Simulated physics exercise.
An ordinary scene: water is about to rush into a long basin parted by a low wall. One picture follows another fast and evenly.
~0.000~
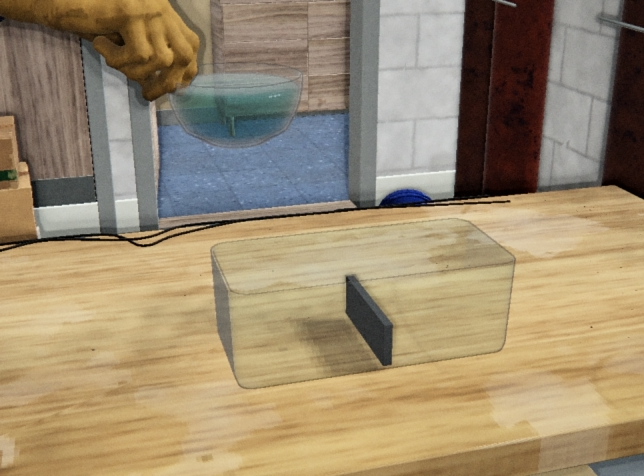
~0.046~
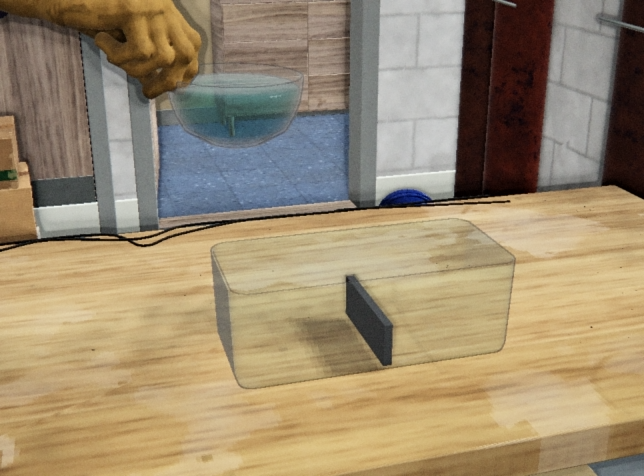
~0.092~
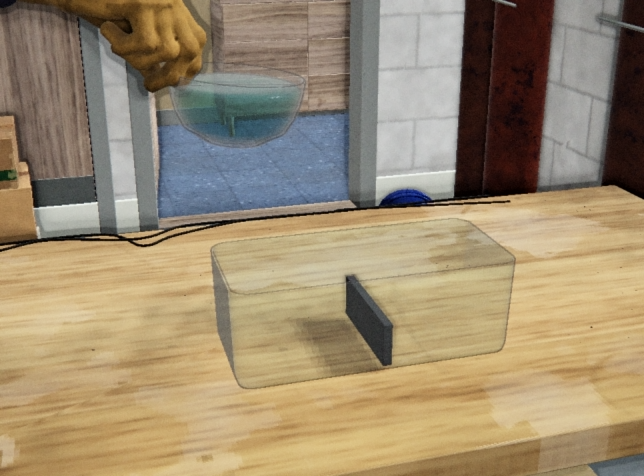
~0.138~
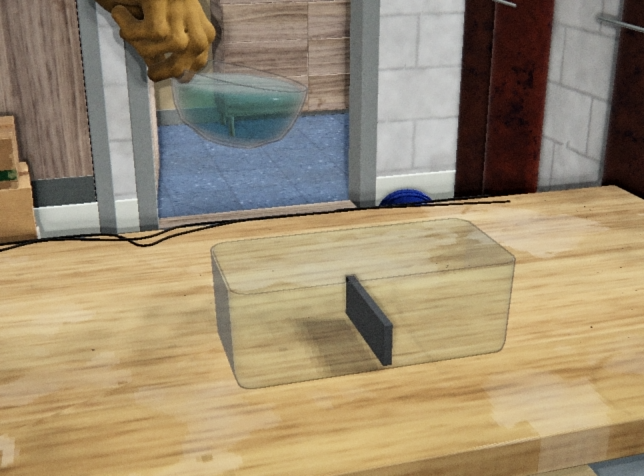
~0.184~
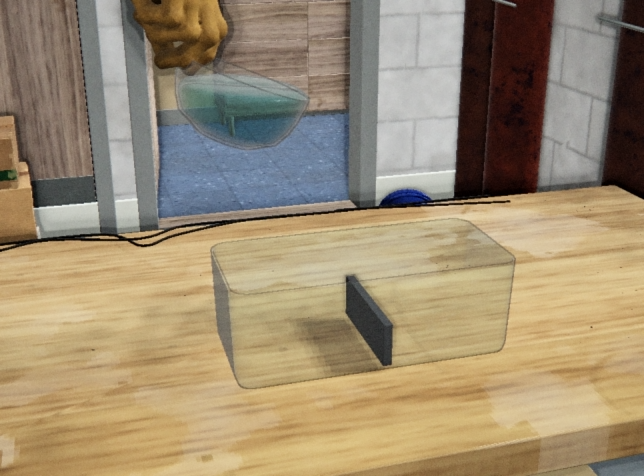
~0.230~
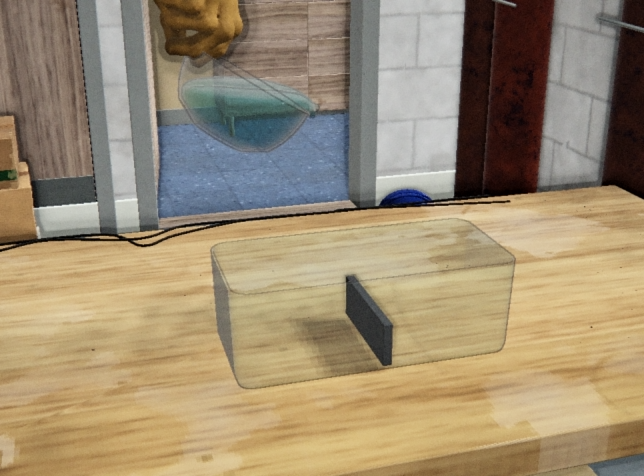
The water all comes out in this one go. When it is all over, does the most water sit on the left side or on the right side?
More to the left.
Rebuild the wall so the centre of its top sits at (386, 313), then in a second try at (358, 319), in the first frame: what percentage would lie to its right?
15 % then 50 %.
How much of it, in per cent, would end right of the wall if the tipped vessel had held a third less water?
Some 5 parts in a hundred, give or take.
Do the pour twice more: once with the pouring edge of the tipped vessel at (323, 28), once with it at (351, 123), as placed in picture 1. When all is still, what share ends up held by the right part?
First place gives some 65 %, second place some 75 %.
After 0.49 s the tilt is 94° and 17 per cent is still to pour, 12 is left of the wall and 14 right of it.
After 0.68 s the tilt is 102° and 1 per cent is still to pour, 61 is left of the wall and 31 right of it.
After 0.88 s the tilt is 102° and 0 per cent is still to pour, 65 is left of the wall and 30 right of it.
After 1.10 s the tilt is 102° and 0 per cent is still to pour, 66 is left of the wall and 30 right of it.
In the end 66 per cent lies left of the wall, 30 right of it and 4 outside.
